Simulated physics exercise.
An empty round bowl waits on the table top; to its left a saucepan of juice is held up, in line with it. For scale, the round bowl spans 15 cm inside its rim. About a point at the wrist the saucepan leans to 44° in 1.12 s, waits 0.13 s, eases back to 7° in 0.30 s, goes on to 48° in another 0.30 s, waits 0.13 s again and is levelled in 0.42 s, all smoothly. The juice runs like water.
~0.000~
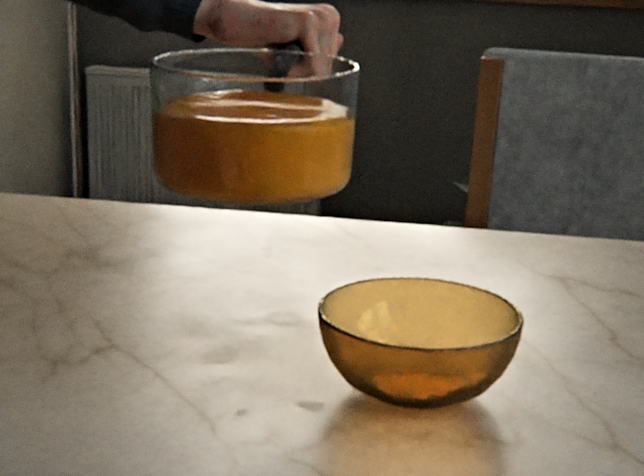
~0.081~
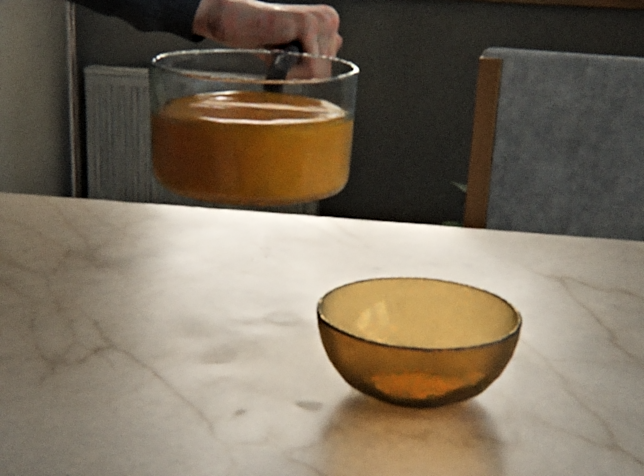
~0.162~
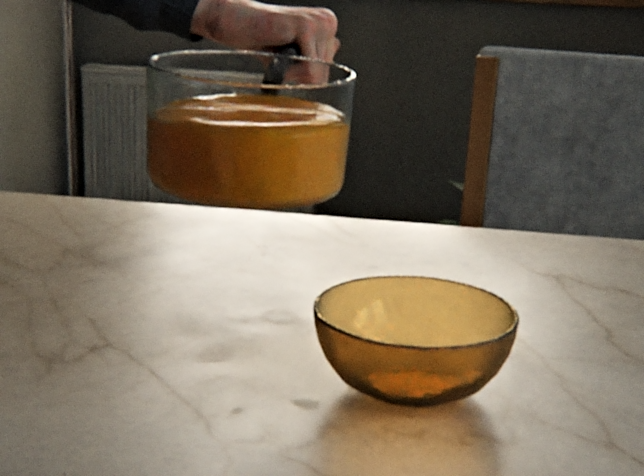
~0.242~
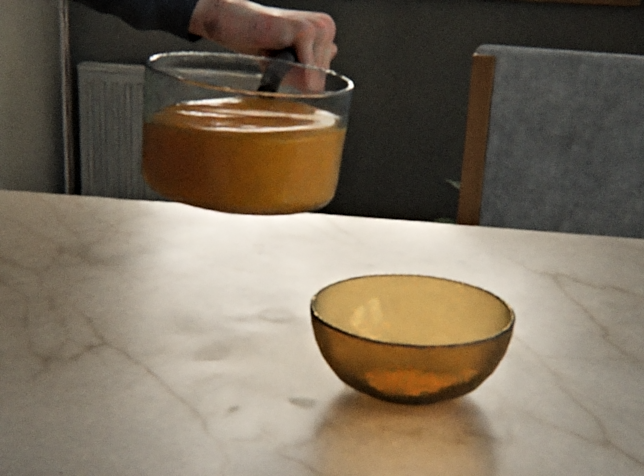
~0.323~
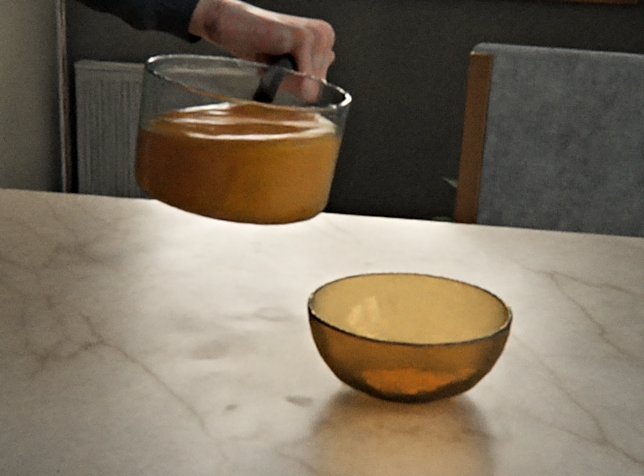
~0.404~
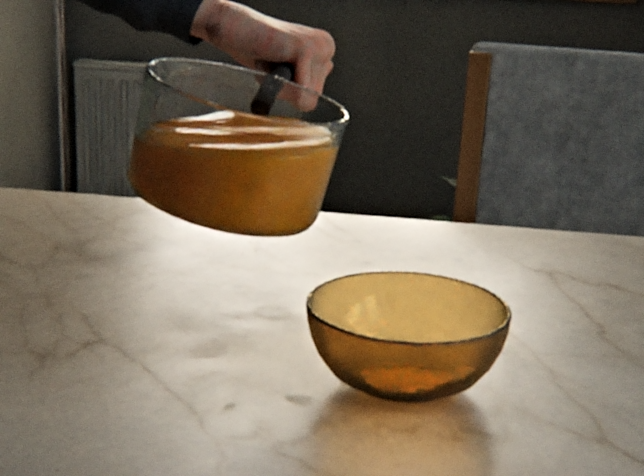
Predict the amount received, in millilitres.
Close to 255 ml.
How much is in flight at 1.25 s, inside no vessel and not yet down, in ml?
About 60 ml.
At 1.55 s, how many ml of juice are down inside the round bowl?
Close to 230 ml.
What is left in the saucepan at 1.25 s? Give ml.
Close to 710 ml.
Then, 1.25 s in, the tilt is 44° and the round bowl has 160 ml, the saucepan 715 ml, and 10 ml is on the table top.
Then, 1.55 s in, the tilt is 7° and the round bowl has 230 ml, the saucepan 700 ml, and 10 ml is on the table top.
Then, 1.98 s in, the tilt is 48° and the round bowl has 240 ml, the saucepan 665 ml, and 30 ml is on the table top.
Then, 2.28 s in, the tilt is 9° and the round bowl has 255 ml, the saucepan 650 ml, and 30 ml is on the table top.
Finally, the round bowl has 255 ml, the saucepan 650 ml, and 30 ml is on the table top.
